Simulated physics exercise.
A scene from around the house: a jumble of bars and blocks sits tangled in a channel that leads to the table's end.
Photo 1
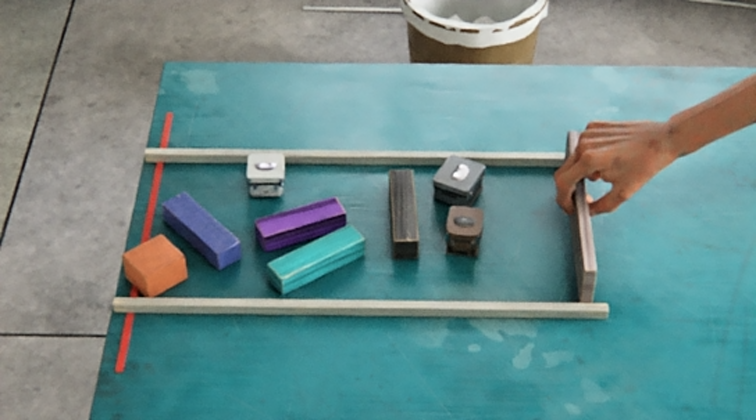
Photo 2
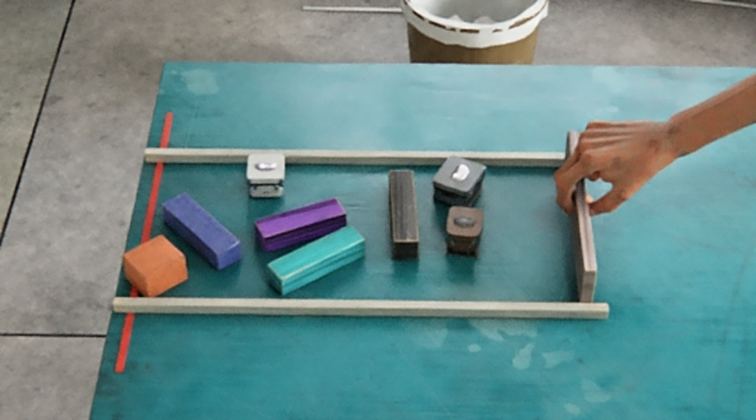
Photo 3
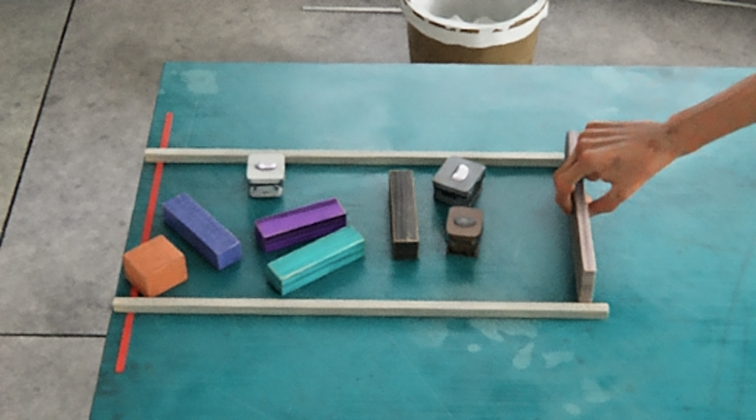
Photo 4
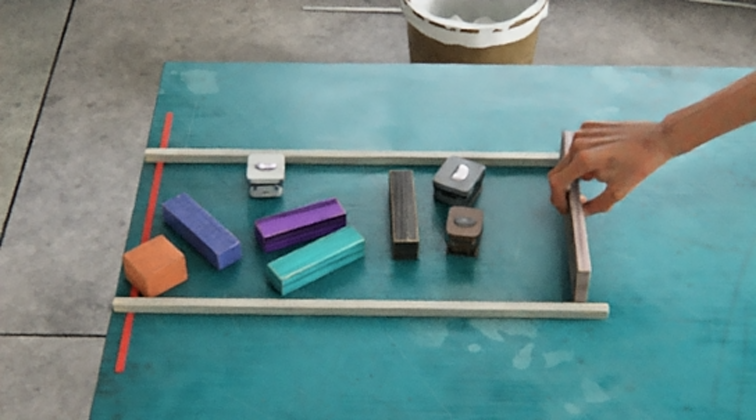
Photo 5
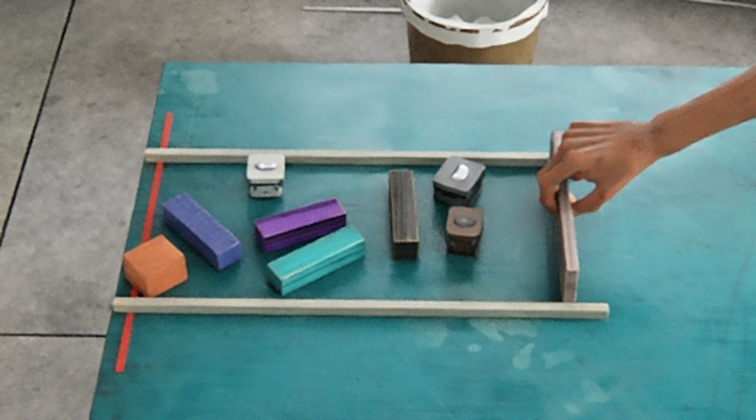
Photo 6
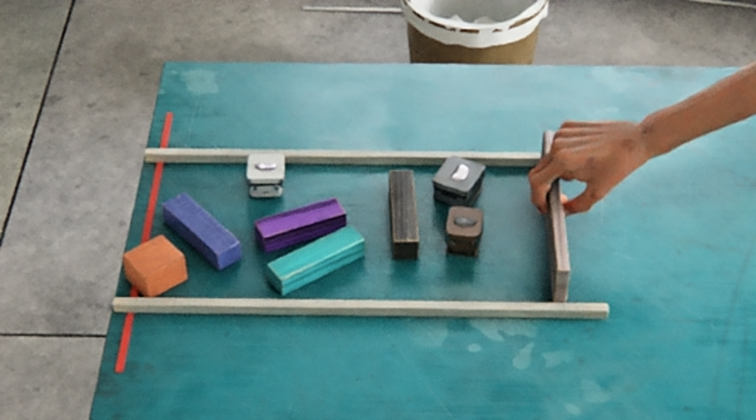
To begin with, a hand holds an upright board at the right end of two pale rails on a teal table, with colored blocks, bars and small cases lying between them. The hand then slides the board a short way left, while the scattered pieces stay still.
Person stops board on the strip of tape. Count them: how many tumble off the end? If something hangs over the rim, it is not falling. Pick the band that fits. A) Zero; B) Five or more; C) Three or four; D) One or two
The answer is B.
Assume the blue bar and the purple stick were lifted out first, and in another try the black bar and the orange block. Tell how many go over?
Counts - first: 4, second: 4.
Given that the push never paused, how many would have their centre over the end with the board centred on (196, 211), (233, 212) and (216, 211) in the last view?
By position: 4 / 2 / 3.
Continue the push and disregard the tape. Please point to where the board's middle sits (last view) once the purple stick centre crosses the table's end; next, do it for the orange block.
The middle sits near (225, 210) for the first and near (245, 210) for the other.
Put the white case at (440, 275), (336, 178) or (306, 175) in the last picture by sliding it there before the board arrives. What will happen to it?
The white case remains up; drops off; comes down.
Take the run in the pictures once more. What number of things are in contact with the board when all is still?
Contact count: 2.
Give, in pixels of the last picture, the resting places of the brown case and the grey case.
The brown case settles near (128, 227); as for the grey case, near (135, 181).
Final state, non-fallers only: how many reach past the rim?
The tally is 2.
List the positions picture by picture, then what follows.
Orange block (155, 267); blue bar (201, 231); white case (266, 176); board (579, 216); tape (147, 230), in the first picture.
Blue bar (201, 231); grey case (459, 184), in the second picture.
White case (266, 177); black bar (403, 214), in the third picture.
Orange block (155, 267); purple stick (301, 225), in the fourth picture.
Blue bar (201, 231); brown case (464, 232), in the fifth picture.
Orange block (155, 267); blue bar (201, 231); white case (266, 177); board (554, 215); tape (147, 230), in the sixth picture.
Early on, none off yet; orange block at rest near (155, 267); blue bar at rest near (201, 231); white case at rest near (266, 177).
Finally, the number that fall off is five or more; lost, black bar, turquoise stick, purple stick, white case, blue bar and orange block.
